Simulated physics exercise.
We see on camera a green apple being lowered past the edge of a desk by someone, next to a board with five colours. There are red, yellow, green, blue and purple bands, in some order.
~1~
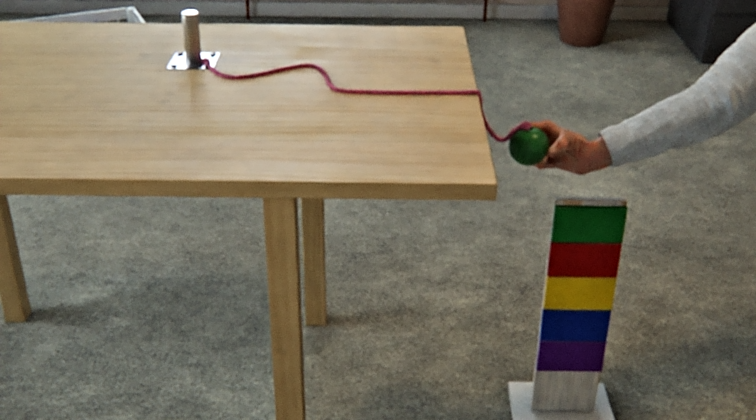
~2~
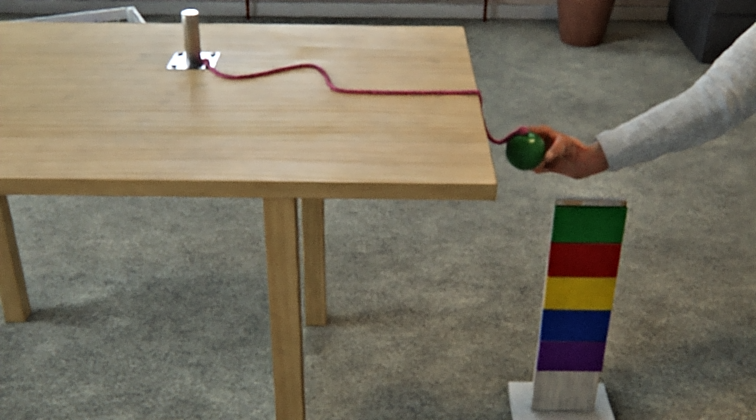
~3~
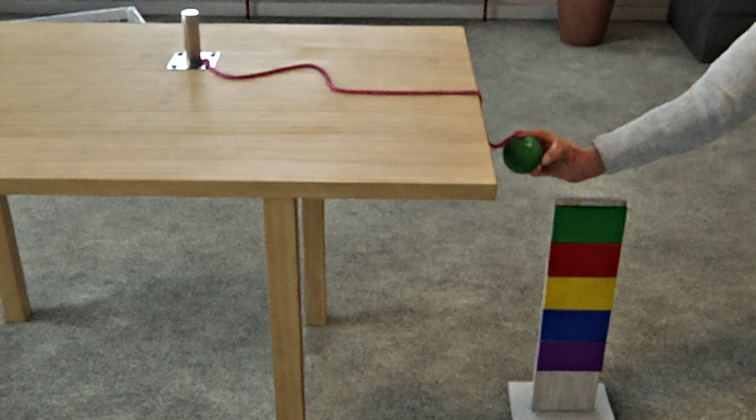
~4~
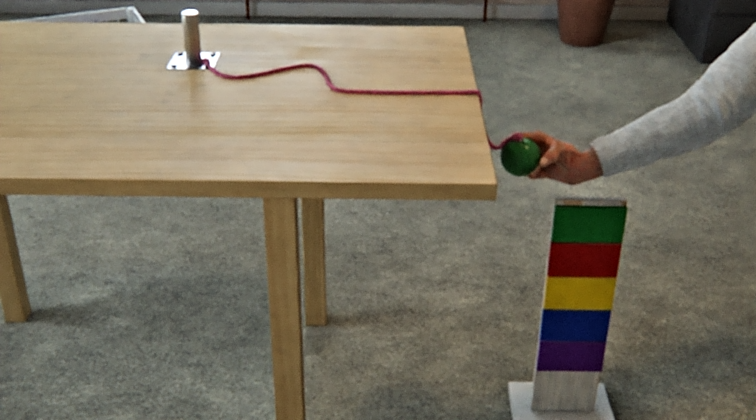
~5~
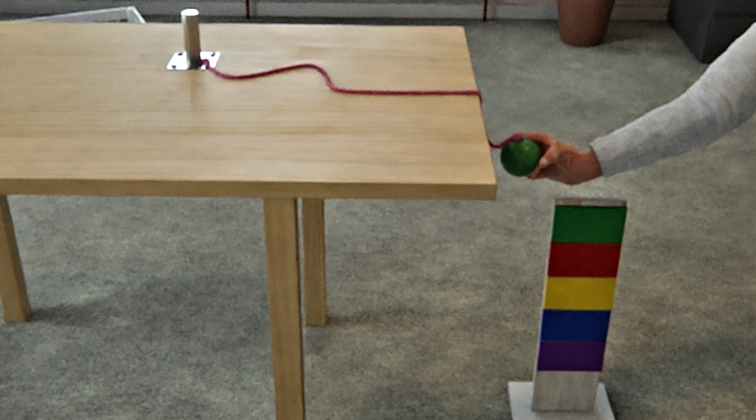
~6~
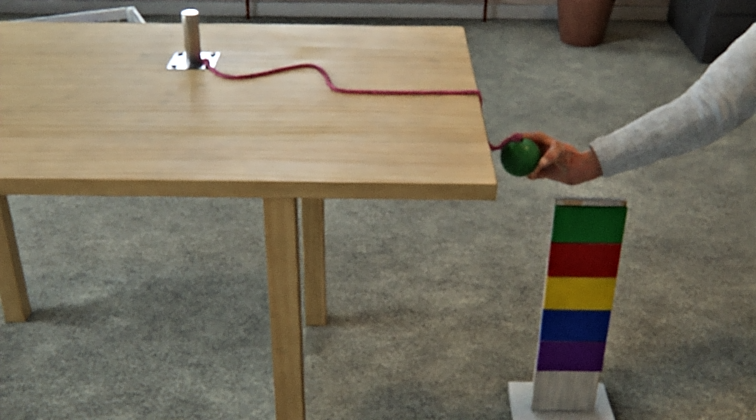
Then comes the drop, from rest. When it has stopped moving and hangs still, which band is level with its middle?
Red.
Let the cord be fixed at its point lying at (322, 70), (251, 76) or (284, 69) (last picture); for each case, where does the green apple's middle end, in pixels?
Per try (px, approx.): (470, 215), (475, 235), (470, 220).
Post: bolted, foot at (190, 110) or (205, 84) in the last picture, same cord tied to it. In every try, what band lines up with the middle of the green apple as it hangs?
First try: Yellow; second try: Yellow.
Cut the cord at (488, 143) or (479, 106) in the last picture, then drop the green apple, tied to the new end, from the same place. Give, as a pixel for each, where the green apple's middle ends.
About (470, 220) and (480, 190).
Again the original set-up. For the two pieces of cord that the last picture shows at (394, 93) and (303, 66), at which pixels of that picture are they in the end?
Around (467, 87), then around (332, 73).
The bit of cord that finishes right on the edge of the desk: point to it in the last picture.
It's near (408, 93) in the last picture.
Soon after, apple near (465, 232); level with red.
Then, apple near (474, 246); level with red.
At rest, apple near (474, 250); level with red. Its middle rests at the red band.
